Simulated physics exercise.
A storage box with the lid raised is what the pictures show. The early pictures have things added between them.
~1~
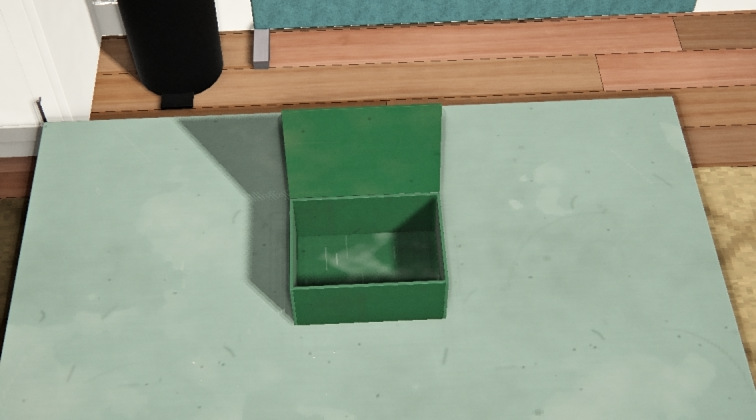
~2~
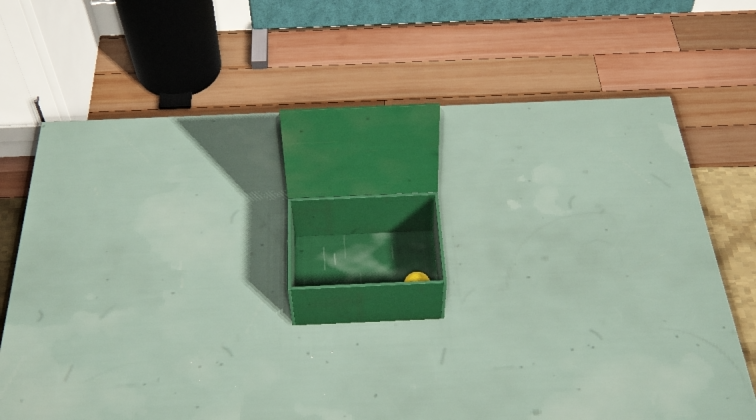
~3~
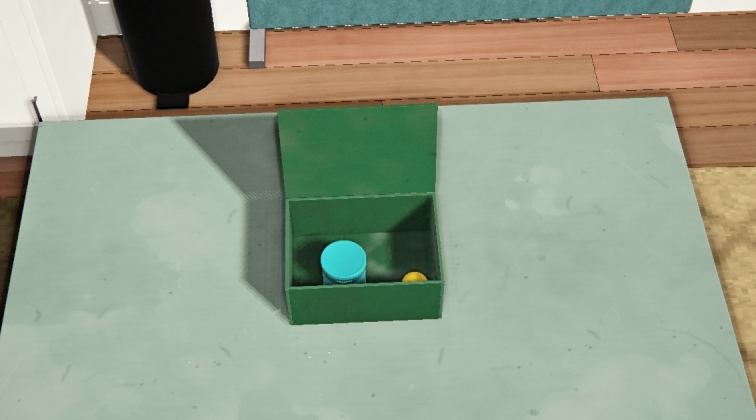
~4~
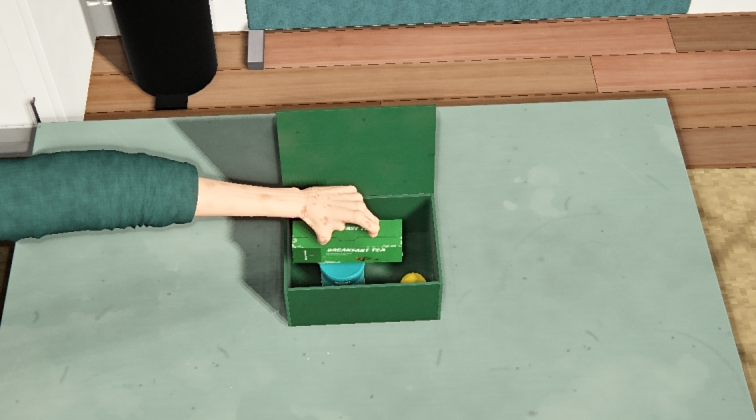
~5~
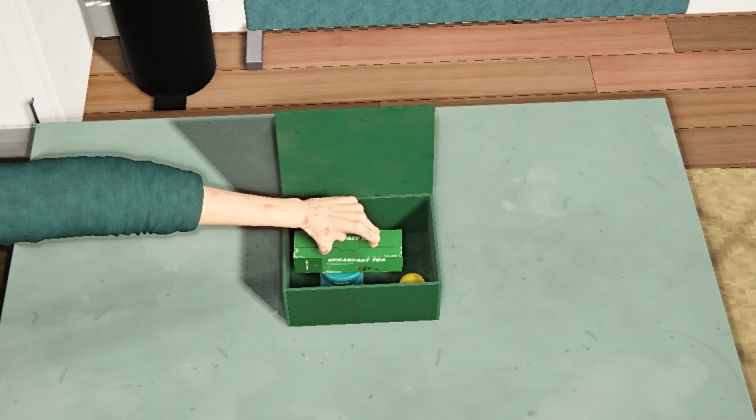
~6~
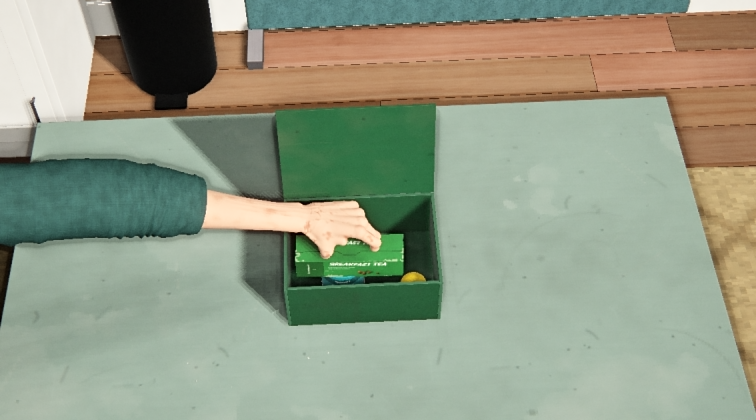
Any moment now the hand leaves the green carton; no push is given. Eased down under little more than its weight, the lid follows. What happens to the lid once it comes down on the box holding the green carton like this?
It stays raised.
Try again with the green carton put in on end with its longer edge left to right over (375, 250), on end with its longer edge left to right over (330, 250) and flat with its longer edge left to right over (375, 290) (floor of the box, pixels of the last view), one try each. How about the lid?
Going in order, the lid is left partly open, then is left partly open, then is left partly open.
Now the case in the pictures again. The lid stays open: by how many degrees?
It comes to about 6°.
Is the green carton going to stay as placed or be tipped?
By the end the green carton has kept its angle.
Then, 1.20 s on from there, lid starting down.
Then, 1.60 s on from there, lid 59° above the rim.
Then, 1.80 s on from there, lid 32° above the rim.
Then, 1.90 s on from there, lid 16° above the rim.
In the end, lid 6° above the rim; all 3 unmoved. At the end, from the last picture's camera, green carton near (350, 256).
